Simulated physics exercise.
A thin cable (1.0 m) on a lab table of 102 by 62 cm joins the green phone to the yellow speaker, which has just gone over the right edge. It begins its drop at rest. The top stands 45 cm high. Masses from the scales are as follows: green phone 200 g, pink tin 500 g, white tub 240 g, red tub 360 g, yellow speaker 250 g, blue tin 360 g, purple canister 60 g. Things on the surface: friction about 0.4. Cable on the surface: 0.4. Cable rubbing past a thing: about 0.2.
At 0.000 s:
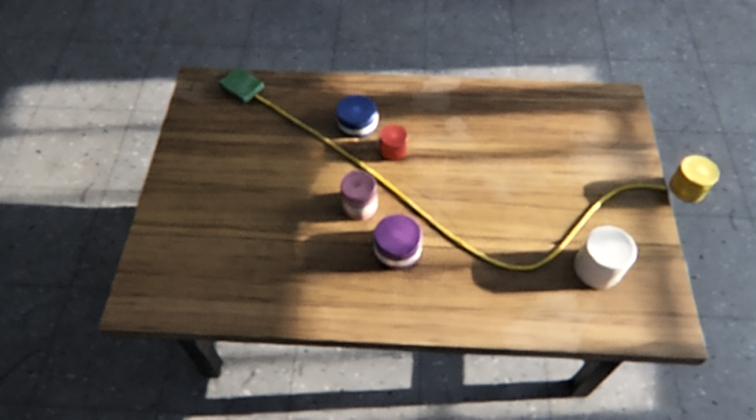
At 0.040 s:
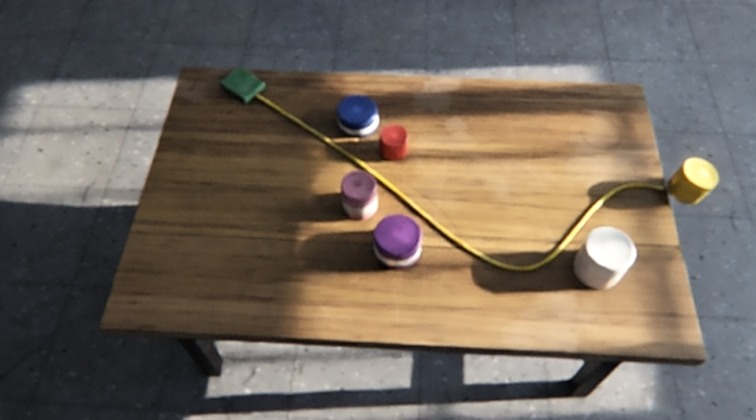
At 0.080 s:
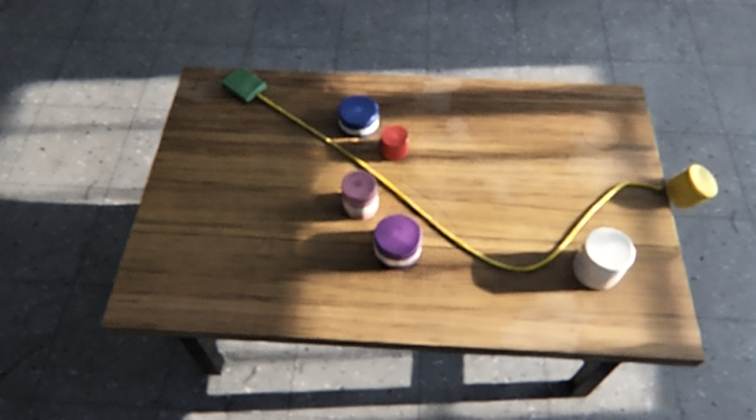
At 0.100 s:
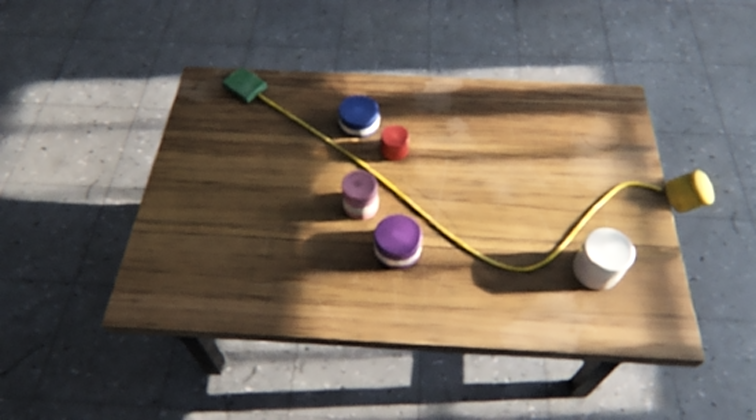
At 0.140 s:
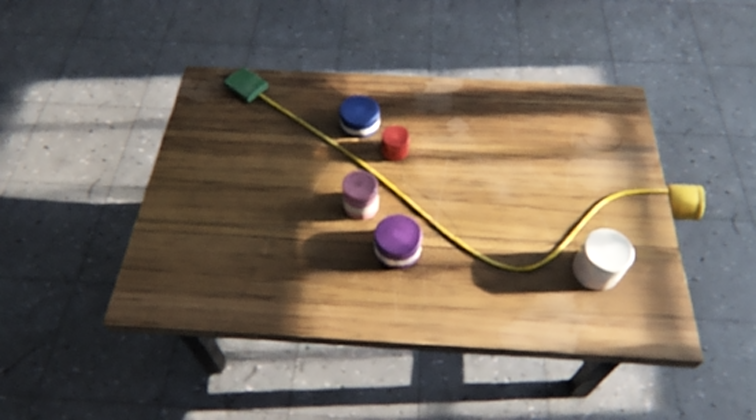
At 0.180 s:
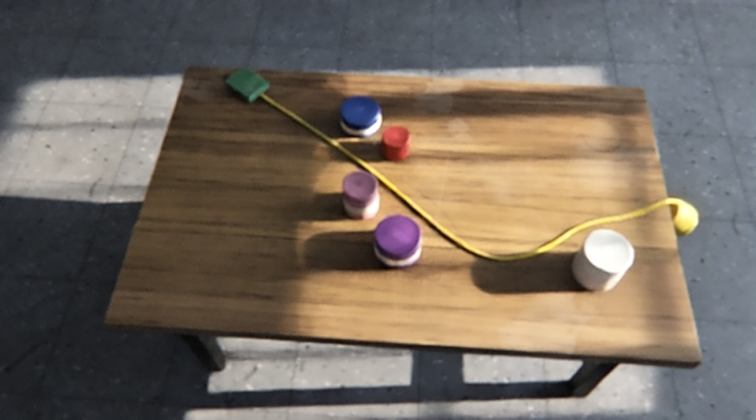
Yellow cylinder tilting and sinking slightly at the right edge of a wooden table, the attached yellow cable shifting near a white tub.
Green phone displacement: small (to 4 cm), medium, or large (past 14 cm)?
Large.
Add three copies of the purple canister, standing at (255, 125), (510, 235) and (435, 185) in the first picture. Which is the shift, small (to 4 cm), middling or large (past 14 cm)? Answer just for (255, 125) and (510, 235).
Taking them in turn, the first shows only a little movement and the second shows a lot of movement.
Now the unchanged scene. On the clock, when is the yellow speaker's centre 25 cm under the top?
At 0.44 s.
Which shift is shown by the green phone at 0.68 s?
Shift of the green phone - 20 cm.
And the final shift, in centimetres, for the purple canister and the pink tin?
Approx. final shift - purple canister: 0 cm; pink tin: 0 cm.
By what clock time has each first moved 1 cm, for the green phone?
Estimate for the green phone: Near 0.30 seconds.
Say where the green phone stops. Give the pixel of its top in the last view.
Somewhere around (318, 120) is where it ends up.
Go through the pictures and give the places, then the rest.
Green phone (241, 82); cable runs through (617, 191) (552, 256) (450, 235) (294, 120), in the first picture.
Yellow speaker (699, 172); cable runs through (616, 190) (450, 235) (295, 120), in the second picture.
Yellow speaker (691, 187); cable runs through (615, 190) (450, 235) (296, 120), in the third picture.
Yellow speaker (689, 192); cable runs through (615, 190) (450, 235) (297, 120), in the fourth picture.
Yellow speaker (683, 203); cable runs through (619, 194) (450, 236) (298, 120), in the fifth picture.
Green phone (247, 82); cable runs through (647, 210) (552, 244) (450, 236) (299, 120), in the sixth picture.
By 0.4 s, the cable's tail end at (303, 111); green phone 10 cm off its start, yellow speaker over the edge.
By 0.7 s, the cable's tail end at (334, 132); green phone 19 cm off its start, yellow speaker over the edge.
By 0.9 s, the cable's tail end at (335, 133); green phone 20 cm off its start at (318, 120), yellow speaker over the edge.
By 1.2 s, the cable's tail end at (335, 133); green phone 20 cm off its start, yellow speaker over the edge.
By 2.4 s, the cable's tail end at (335, 133); green phone 20 cm off its start at (318, 120), yellow speaker over the edge.
